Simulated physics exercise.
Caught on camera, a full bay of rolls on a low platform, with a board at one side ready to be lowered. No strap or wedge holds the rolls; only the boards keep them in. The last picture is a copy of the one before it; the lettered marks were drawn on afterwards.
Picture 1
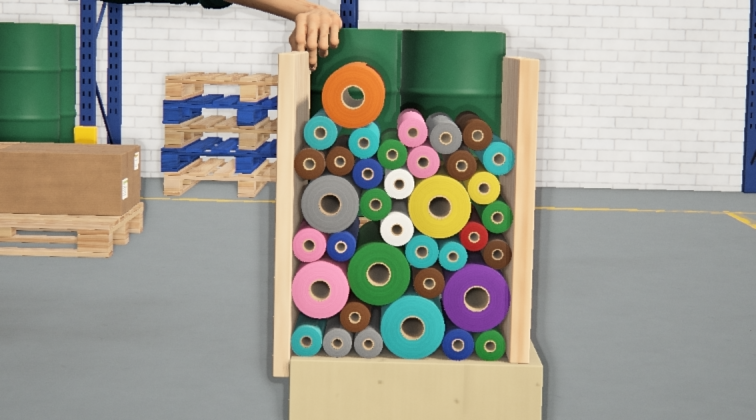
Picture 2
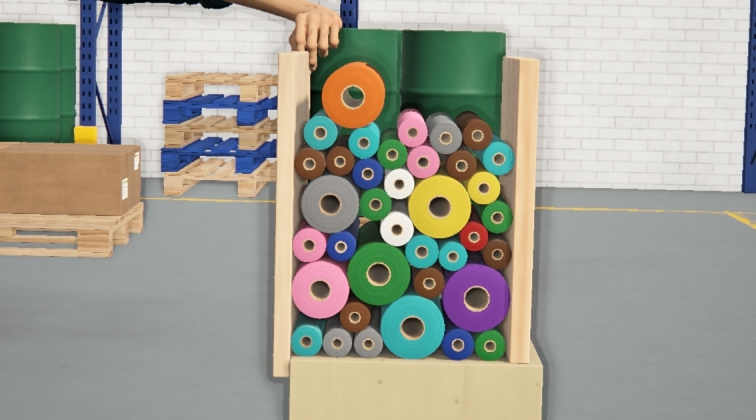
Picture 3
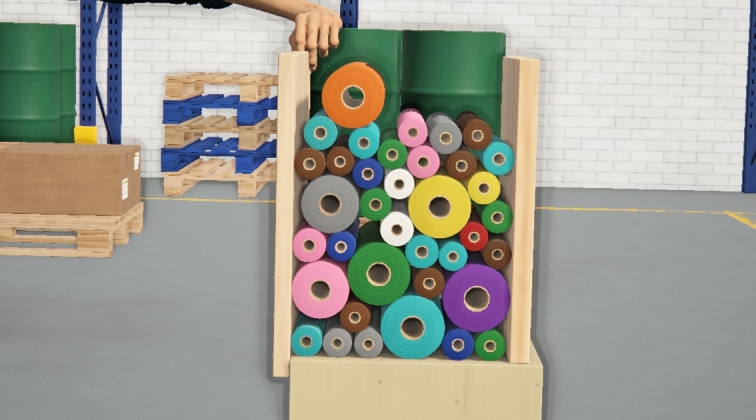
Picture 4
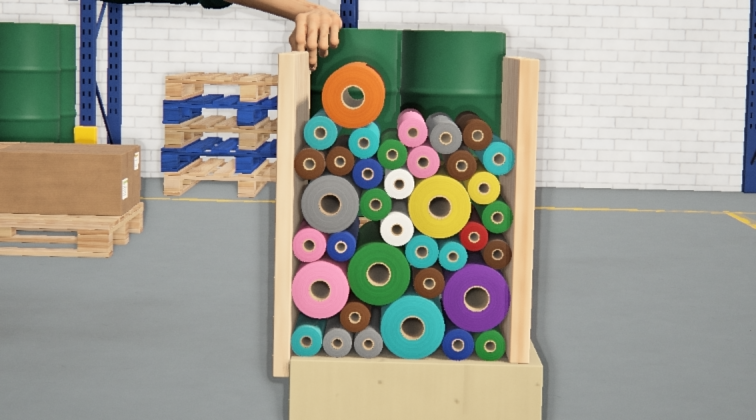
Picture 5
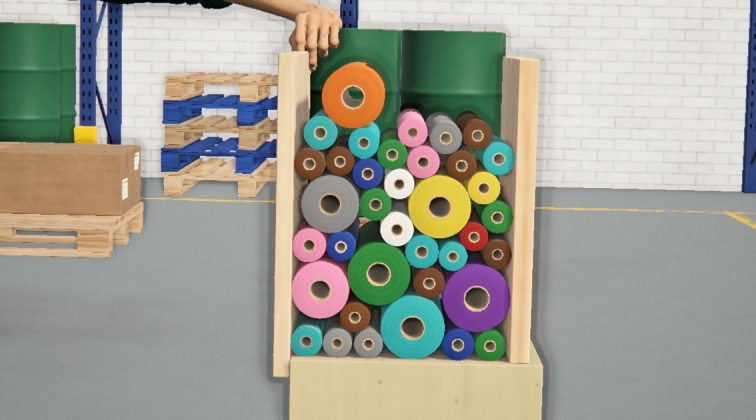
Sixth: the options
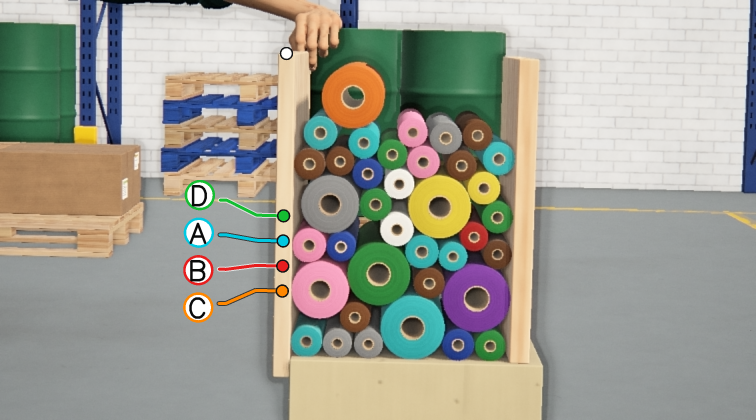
We see colourful rolls stacked between two upright wooden boards on a low platform, with a large orange roll on top. A hand rests on the top of the left board, and nothing visibly moves throughout.
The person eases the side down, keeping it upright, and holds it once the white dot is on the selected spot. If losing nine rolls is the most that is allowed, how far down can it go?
The answer is mark B.
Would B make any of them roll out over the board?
At B: Yes.
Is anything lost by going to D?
At D: Yes.
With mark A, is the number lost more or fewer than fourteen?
It loses fewer than fourteen.
On the marked copy, A at (283, 241); B at (283, 266); C at (282, 291); D at (284, 216); the white dot at (287, 54).
Following B. Soon after the start, top of the board (293, 146).
Later, top of the board (292, 246).
In the end, top of the board (291, 265), seven out over the board.
As for the rest, A about four out over the board; C more than nine out over the board; D about four out over the board.
